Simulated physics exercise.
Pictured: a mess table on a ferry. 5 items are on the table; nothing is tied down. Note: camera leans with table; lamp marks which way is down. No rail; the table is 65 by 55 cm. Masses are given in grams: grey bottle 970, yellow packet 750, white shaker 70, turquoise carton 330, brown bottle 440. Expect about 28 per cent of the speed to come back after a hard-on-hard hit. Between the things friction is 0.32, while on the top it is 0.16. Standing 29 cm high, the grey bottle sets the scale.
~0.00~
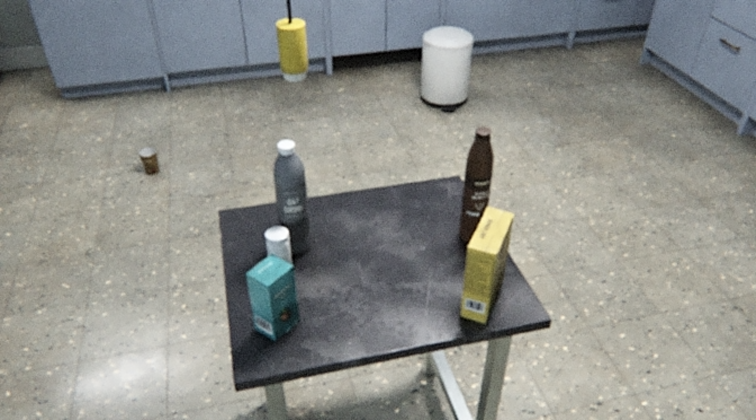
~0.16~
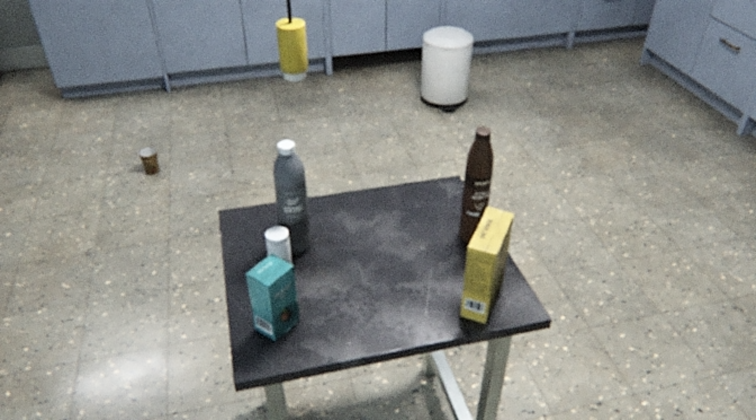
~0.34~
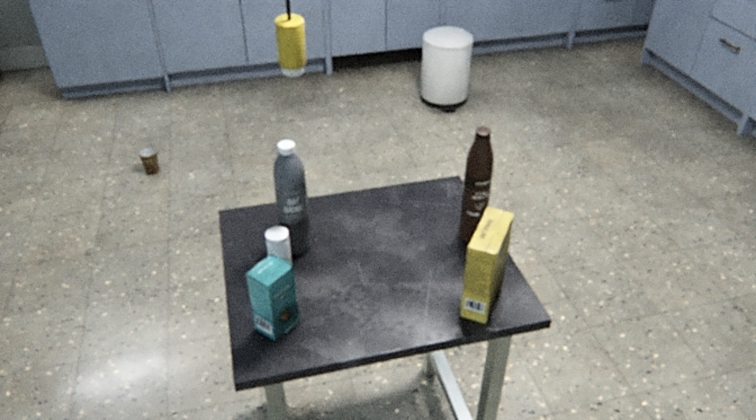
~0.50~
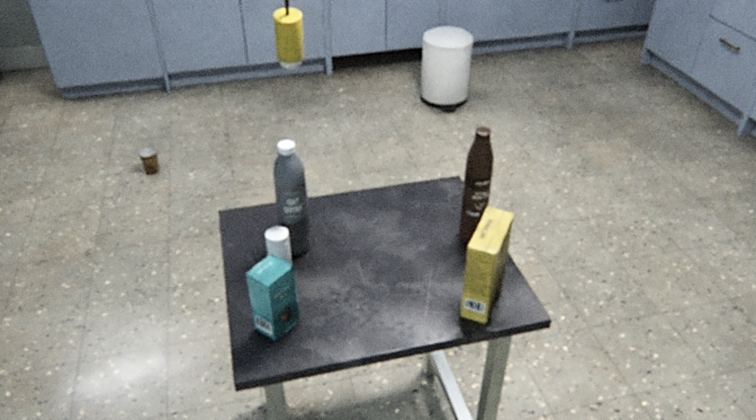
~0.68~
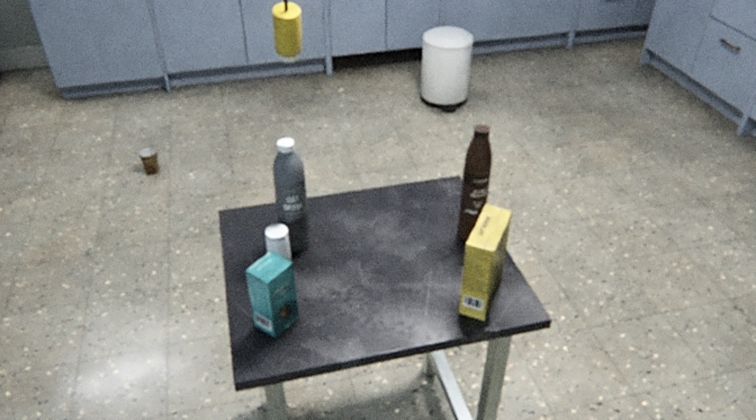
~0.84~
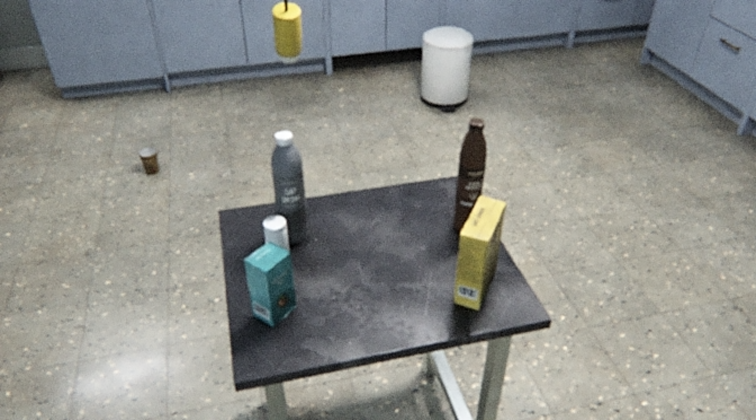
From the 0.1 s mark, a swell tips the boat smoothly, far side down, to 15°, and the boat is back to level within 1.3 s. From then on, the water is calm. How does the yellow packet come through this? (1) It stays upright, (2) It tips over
(1) It stays upright.
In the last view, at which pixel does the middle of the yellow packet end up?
It stops at about (455, 211).
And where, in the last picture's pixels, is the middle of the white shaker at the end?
You'll see it about at (269, 203) in the last picture.
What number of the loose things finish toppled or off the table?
The answer: 1.
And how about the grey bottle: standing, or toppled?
In the last frame the grey bottle does not stay up.
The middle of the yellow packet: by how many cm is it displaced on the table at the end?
Displacement: Approx. 20 cm.
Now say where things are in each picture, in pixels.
In the first picture, boat level; yellow packet (487, 266); grey bottle (292, 198).
In the second picture, boat level; turquoise carton (274, 298); brown bottle (477, 186).
In the third picture, floor tilted 5°, far side down; grey bottle (292, 198); white shaker (279, 252).
In the fourth picture, floor tilted 10°, far side down; turquoise carton (274, 298); brown bottle (477, 186).
In the fifth picture, floor tilted 15°, far side down; grey bottle (291, 196); white shaker (279, 249).
In the sixth picture, floor tilted 14°, far side down; yellow packet (480, 253) 4 cm from its spot; turquoise carton (271, 284) 4 cm from its spot.
By 1.04 s, floor tilted 9°, far side down; yellow packet 11 cm from its spot near (468, 234); turquoise carton 11 cm from its spot; brown bottle 11 cm from its spot.
By 1.14 s, floor tilted 5°, far side down; yellow packet 15 cm from its spot near (463, 224); turquoise carton 15 cm from its spot; brown bottle 14 cm from its spot.
By 1.64 s, boat level; grey bottle now off the table; yellow packet 20 cm from its spot near (455, 211); turquoise carton 20 cm from its spot.
By 1.94 s, boat level; yellow packet 20 cm from its spot near (455, 211); turquoise carton 20 cm from its spot; brown bottle 19 cm from its spot.
When it is over (2.2 s), off the table and tipped over, grey bottle; not toppled but over 5 cm from the start, yellow packet, white shaker, turquoise carton and brown bottle. End places, in pixels of the last picture, yellow packet near (455, 211).
